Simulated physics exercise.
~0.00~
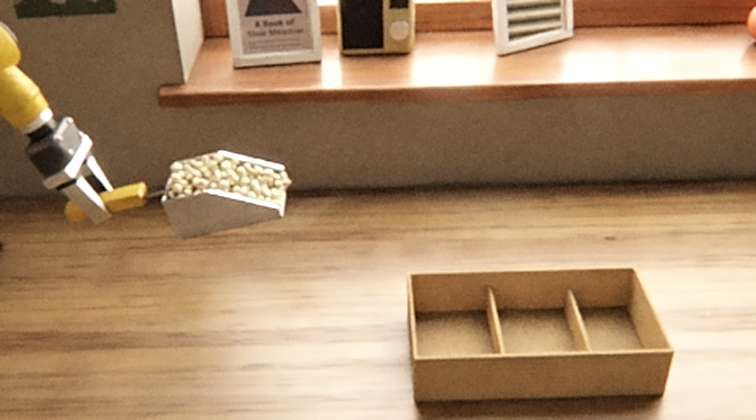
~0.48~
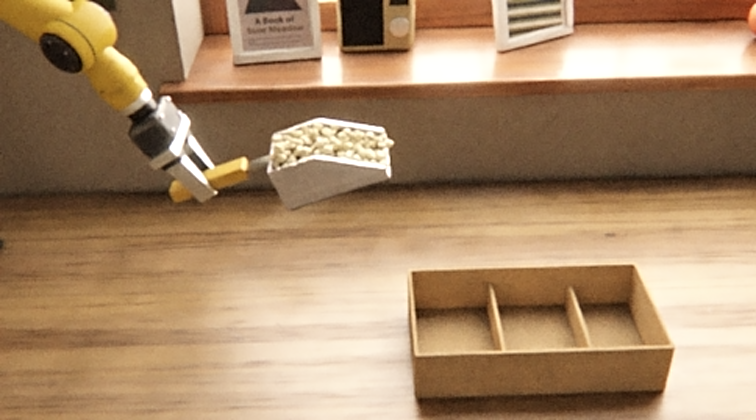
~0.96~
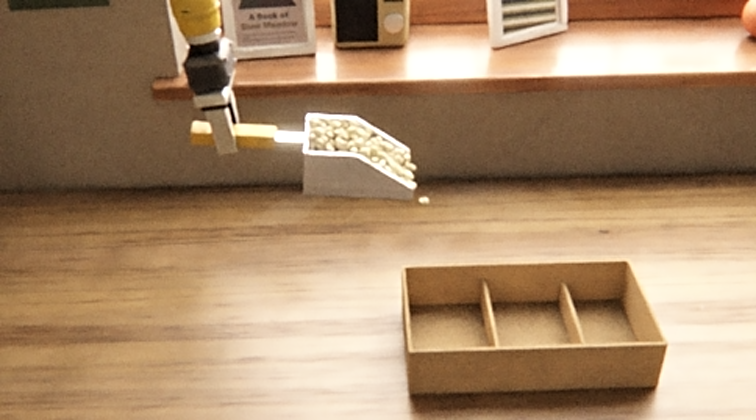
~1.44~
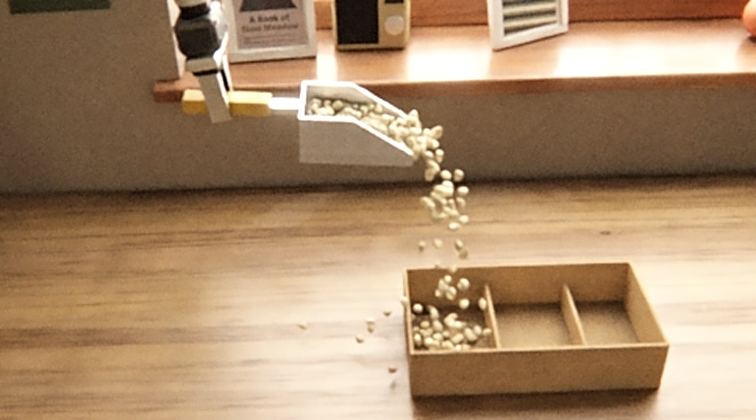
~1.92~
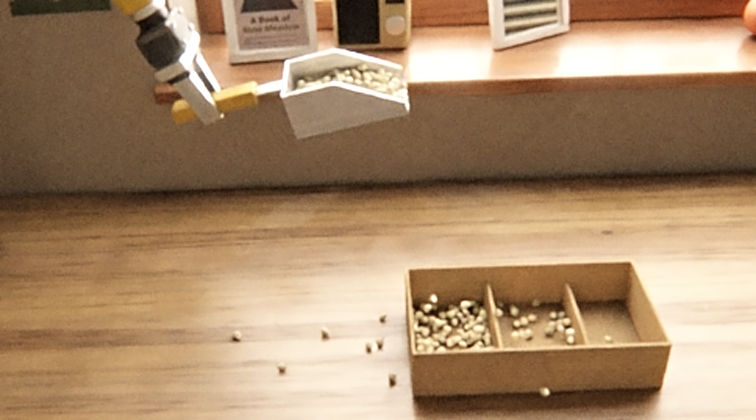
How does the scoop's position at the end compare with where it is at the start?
At the end the scoop is farther to the right and higher up, in front of the window sill, whereas at the start it is lower and nearer the left side.
